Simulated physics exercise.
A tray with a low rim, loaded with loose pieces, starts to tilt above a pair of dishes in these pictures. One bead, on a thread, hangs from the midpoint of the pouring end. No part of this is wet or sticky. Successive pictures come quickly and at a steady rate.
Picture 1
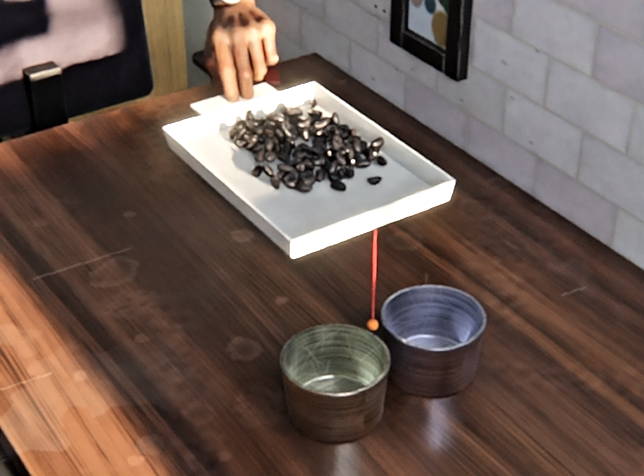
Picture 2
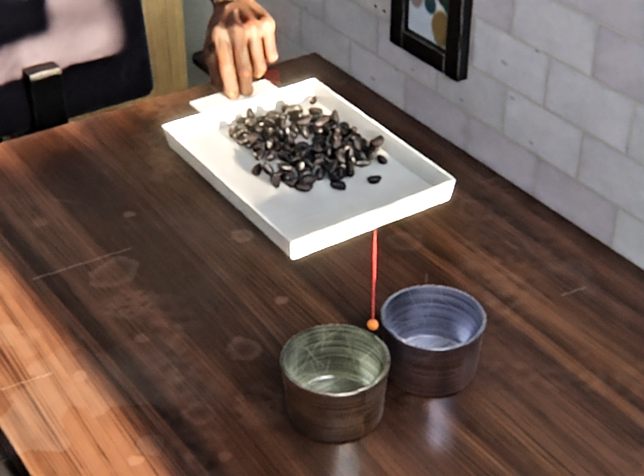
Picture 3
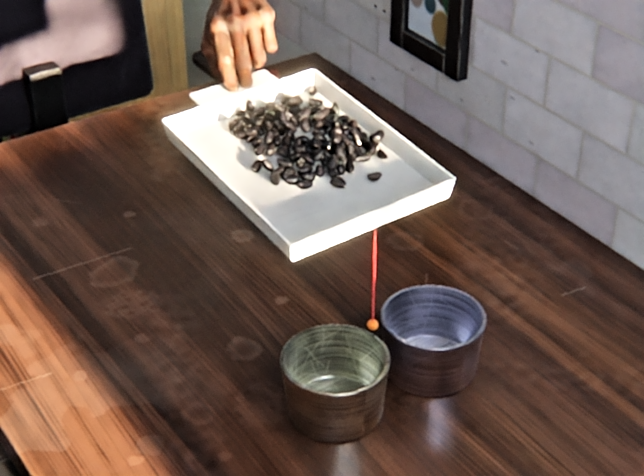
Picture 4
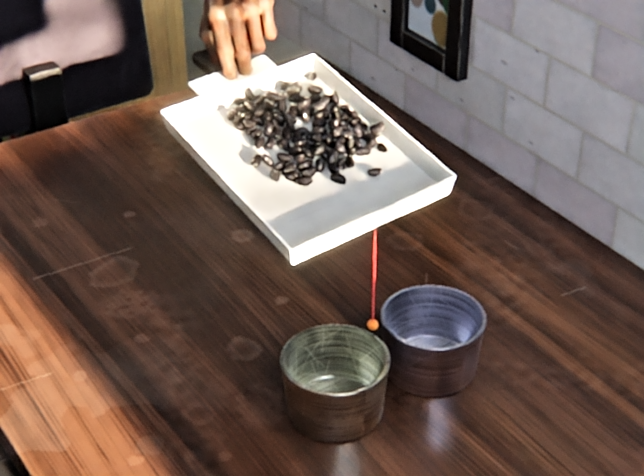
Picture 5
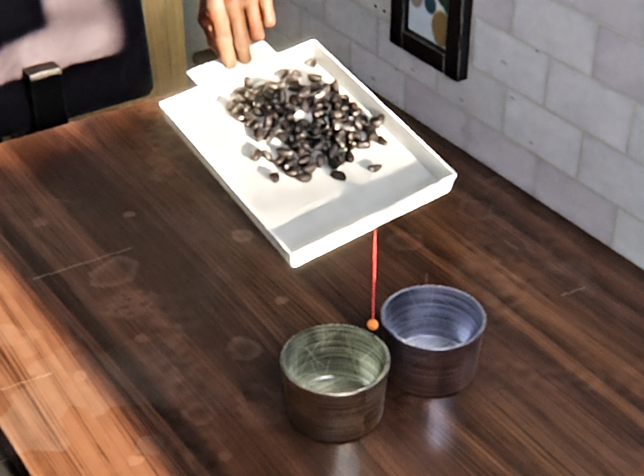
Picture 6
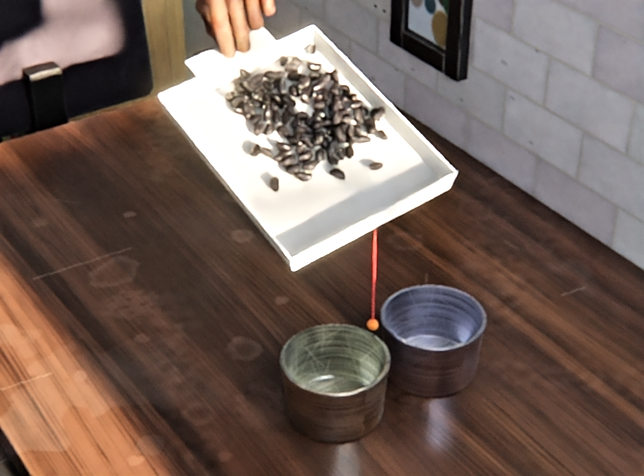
On a wooden table, a hand gradually tilts a white tray of black beans above two bowls.
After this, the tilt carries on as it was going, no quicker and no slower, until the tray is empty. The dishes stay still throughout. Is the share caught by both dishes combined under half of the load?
No: Pretty clear the dishes gather most of what falls.
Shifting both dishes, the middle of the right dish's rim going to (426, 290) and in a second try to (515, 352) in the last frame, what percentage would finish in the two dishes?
First placement: Some 20 %; second placement: Some 0 %.
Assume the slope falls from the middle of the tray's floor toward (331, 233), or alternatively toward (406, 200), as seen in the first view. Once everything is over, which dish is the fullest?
So, first the left-side one, then the right-side one.
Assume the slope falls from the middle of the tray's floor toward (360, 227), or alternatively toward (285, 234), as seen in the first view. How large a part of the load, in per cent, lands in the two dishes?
The first try yields 30 percent and the second 60 percent.
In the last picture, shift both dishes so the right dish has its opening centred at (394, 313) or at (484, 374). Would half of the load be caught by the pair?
For the two tries in order: Exceeding half, not as much as half.
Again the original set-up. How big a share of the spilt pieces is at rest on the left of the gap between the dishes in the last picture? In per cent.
Left fraction: Around 90 per cent.
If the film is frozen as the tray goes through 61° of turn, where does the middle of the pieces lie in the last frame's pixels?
About (308, 225).
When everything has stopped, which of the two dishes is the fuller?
The one to the left.
Soon after the last picture, tray tipped steeply; nearly all on the tray; a small part in the air.
A little later, tray tipped right over; about half on the tray; about a quarter in the left dish; about a quarter outside both; a stray few in the air.
Later still, tray tipped past a quarter turn; about two thirds in the left dish; about a third outside both.
At rest, tray tipped past a quarter turn; about two thirds in the left dish; none in the right dish; about a third outside both.
